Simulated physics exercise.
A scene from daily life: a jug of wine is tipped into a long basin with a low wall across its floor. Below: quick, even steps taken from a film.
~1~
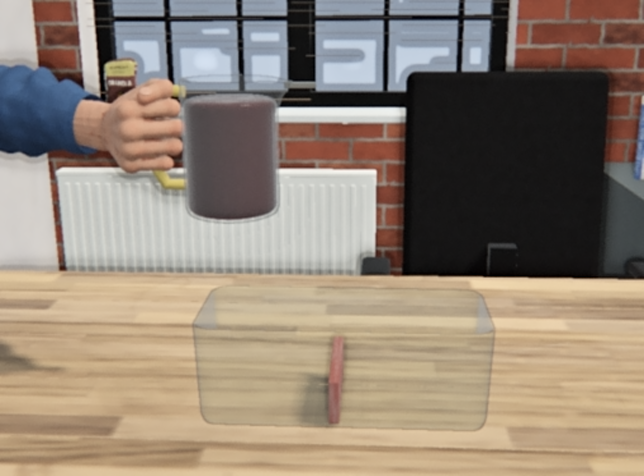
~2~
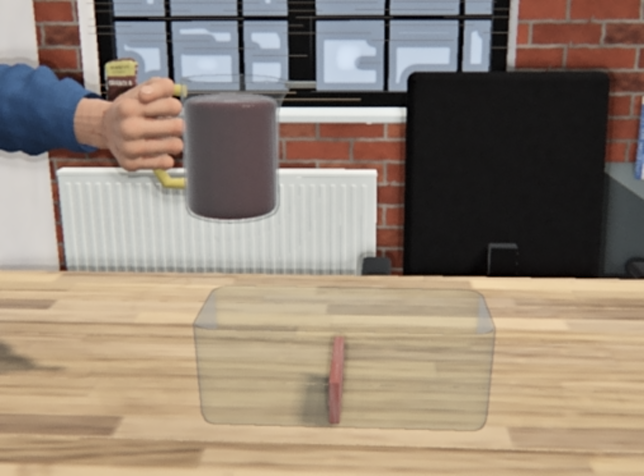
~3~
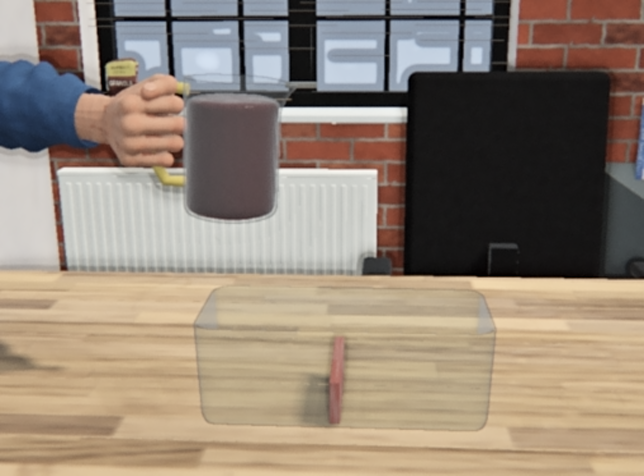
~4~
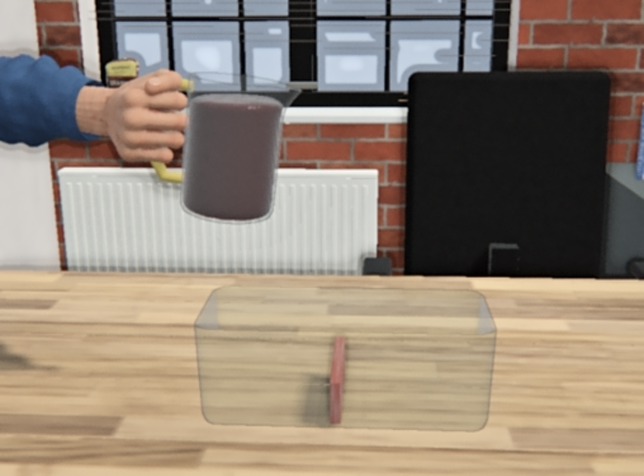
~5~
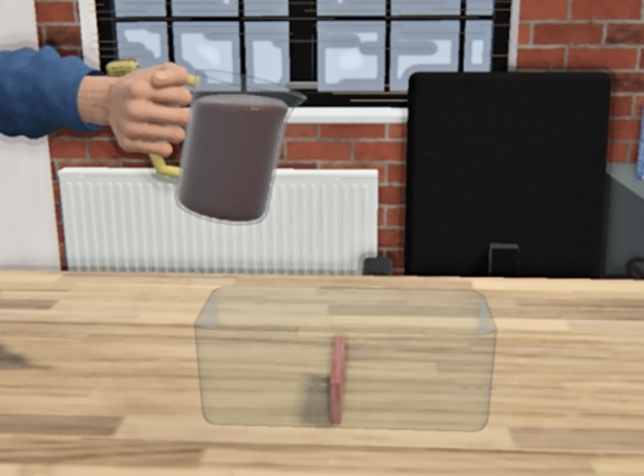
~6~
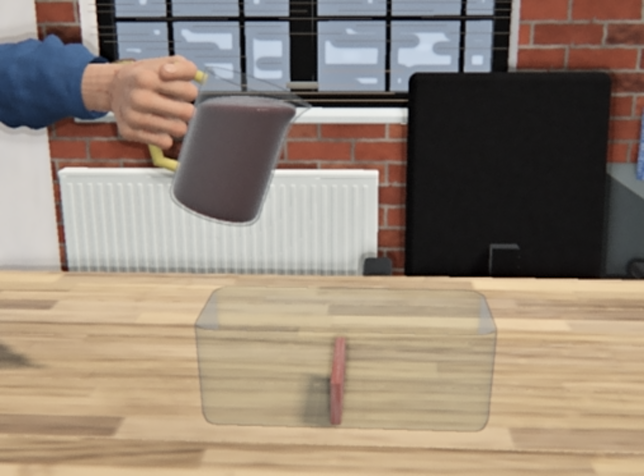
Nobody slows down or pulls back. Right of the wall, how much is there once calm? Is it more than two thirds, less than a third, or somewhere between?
More than two thirds.
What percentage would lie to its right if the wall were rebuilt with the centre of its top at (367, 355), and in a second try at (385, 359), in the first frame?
50 % then 20 %, approximately.
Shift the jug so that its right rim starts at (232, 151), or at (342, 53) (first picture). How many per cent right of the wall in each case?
In turn 10 % and 85 %.
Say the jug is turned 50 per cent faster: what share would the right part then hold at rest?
Something like 85 in a hundred.
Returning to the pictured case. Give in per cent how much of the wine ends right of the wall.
That works out to roughly 90 percent.
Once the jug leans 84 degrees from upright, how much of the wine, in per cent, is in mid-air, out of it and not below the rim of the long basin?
It's close to 20 %.
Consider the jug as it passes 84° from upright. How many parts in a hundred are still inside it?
Roughly 75 percent remains at that point.
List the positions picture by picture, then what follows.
It leans 0°; its right rim is at (292, 81); the wine meets the walls at (185, 100) and (277, 100); the long basin's rim runs from (203, 308) to (487, 313); the wall's top is at (336, 359), in the first frame.
It leans 1°; its right rim is at (293, 82); the wine meets the walls at (187, 99) and (278, 100), in the second frame.
It leans 3°; its right rim is at (297, 85); the wine meets the walls at (190, 98) and (280, 102), in the third frame.
It leans 7°; its right rim is at (301, 90); the wine meets the walls at (192, 99) and (284, 103), in the fourth frame.
It leans 13°; its right rim is at (306, 97); the wine meets the walls at (194, 105) and (290, 104), in the fifth frame.
It leans 19°; its right rim is at (312, 106); the wine meets the walls at (193, 123) and (299, 106), in the sixth frame.
A moment on, the jug is tipped on its side and 75 per cent is still to pour, 0 is left of the wall and 5 right of it.
Next, the jug is tipped right over and 19 per cent is still to pour, 1 is left of the wall and 54 right of it.
Then the jug is tipped right over and 0 per cent is still to pour, 9 is left of the wall and 88 right of it.
Later the jug is tipped right over and 0 per cent is still to pour, 10 is left of the wall and 89 right of it.
Finally, 10 per cent lies left of the wall, 88 right of it and 1 outside.
